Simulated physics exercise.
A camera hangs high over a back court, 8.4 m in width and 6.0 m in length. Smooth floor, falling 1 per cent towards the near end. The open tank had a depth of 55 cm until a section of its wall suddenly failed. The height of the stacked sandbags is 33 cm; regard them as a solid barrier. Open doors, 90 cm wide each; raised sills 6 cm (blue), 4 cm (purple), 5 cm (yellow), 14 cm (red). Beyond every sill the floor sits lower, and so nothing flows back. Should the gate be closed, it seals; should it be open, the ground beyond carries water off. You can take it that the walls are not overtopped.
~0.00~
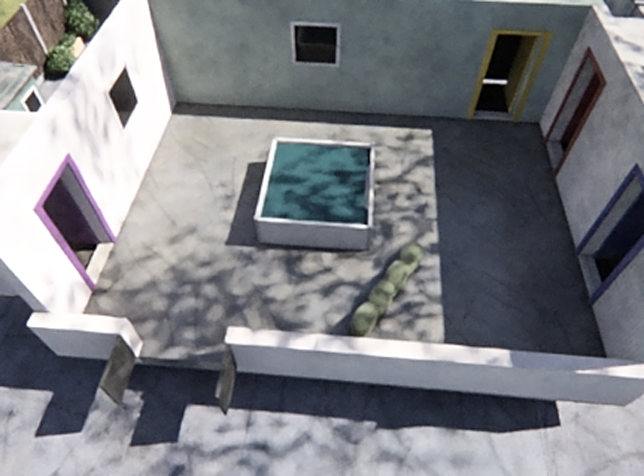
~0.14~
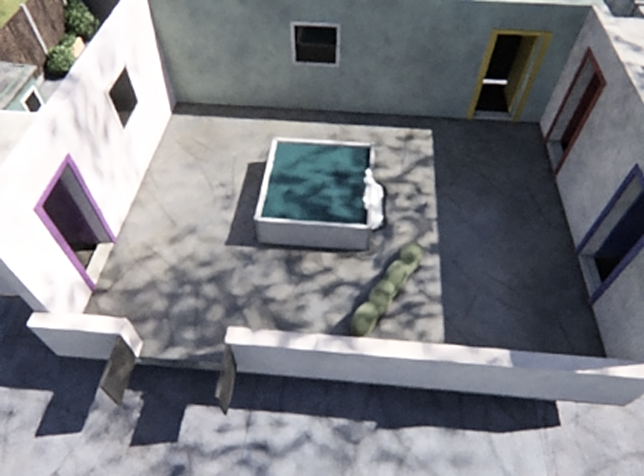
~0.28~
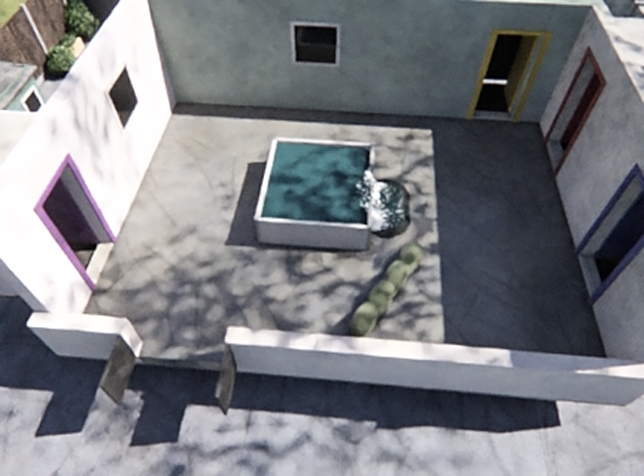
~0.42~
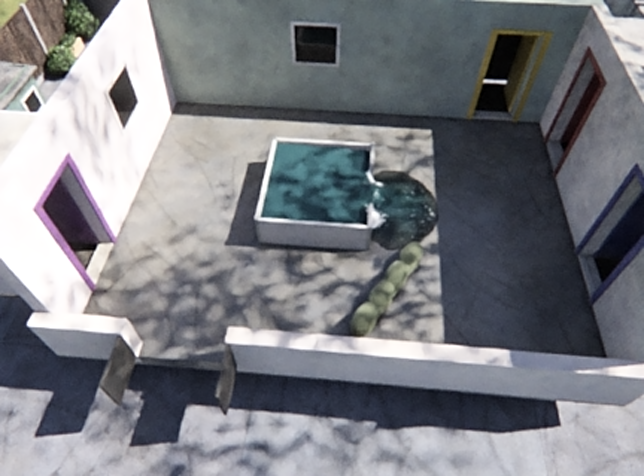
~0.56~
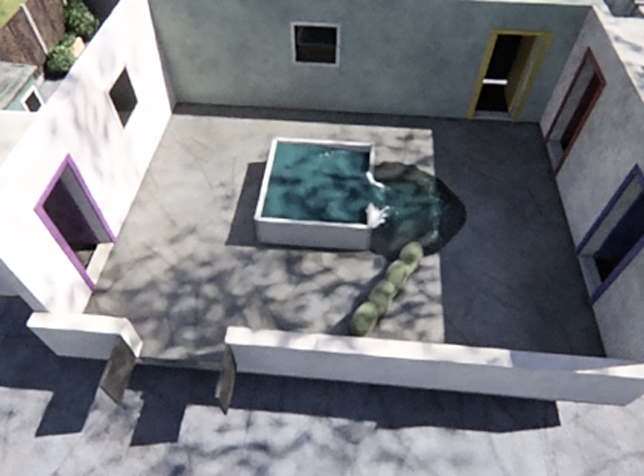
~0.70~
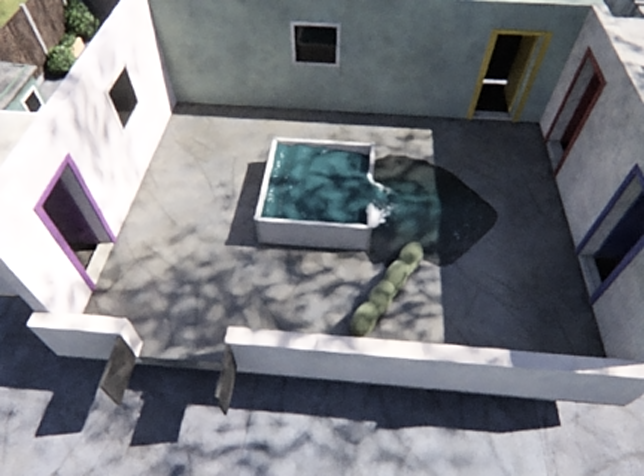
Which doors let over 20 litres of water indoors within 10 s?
The blue door: Over 20 litres, the purple door: 20 litres or less, the yellow door: Over 20 litres, the red door: 20 litres or less.
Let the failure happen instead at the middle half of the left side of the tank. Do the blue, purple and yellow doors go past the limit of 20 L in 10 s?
For blue, too little; for purple, too much; for yellow, too little.
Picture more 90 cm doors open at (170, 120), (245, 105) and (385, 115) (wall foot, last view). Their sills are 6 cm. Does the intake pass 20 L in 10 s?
Note, doorways in listed order: Stays short, stays short, stays short.
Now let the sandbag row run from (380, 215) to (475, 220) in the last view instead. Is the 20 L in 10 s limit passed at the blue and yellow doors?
Note - blue: Limit held; yellow: Limit exceeded.
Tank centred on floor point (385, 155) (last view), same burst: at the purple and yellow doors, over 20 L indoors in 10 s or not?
Result - purple door does not exceed it, yellow door exceeds it.
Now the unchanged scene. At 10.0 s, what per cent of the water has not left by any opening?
Share still there: About 90 %.
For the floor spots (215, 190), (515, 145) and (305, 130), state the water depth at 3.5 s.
Approximately 0, 11 and 0 centimetres, going through them in turn.
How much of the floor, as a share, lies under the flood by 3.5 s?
I'd say around 35 %.
After 1.4 s water covers 20 % of the floor and is deepest (33 cm) near (372, 211); blue door not reached, purple door not reached, yellow door not reached, red door not reached.
After 2.2 s water covers 35 % of the floor and is deepest (26 cm) near (373, 204); blue door 16 cm at the sill, 19 L in, purple door not reached, yellow door not reached, red door 16 cm at the sill, 0 L in.
After 3.5 s water covers 35 % of the floor and is deepest (24 cm) near (607, 381); blue door 14 cm at the sill, 73 L in, purple door not reached, yellow door 11 cm at the sill, 6 L in, red door 13 cm at the sill, 3 L in.
After 6.0 s water covers 50 % of the floor and is deepest (16 cm) near (582, 379); blue door 11 cm at the sill, 115 L in, purple door not reached, yellow door 8 cm at the sill, 43 L in, red door 9 cm at the sill, 4 L in.
After 10.0 s water covers 75 % of the floor and is deepest (12 cm) near (390, 363); blue door 9 cm at the sill, 140 L in, purple door not reached, yellow door 5 cm at the sill, 56 L in, red door 6 cm at the sill, 4 L in.
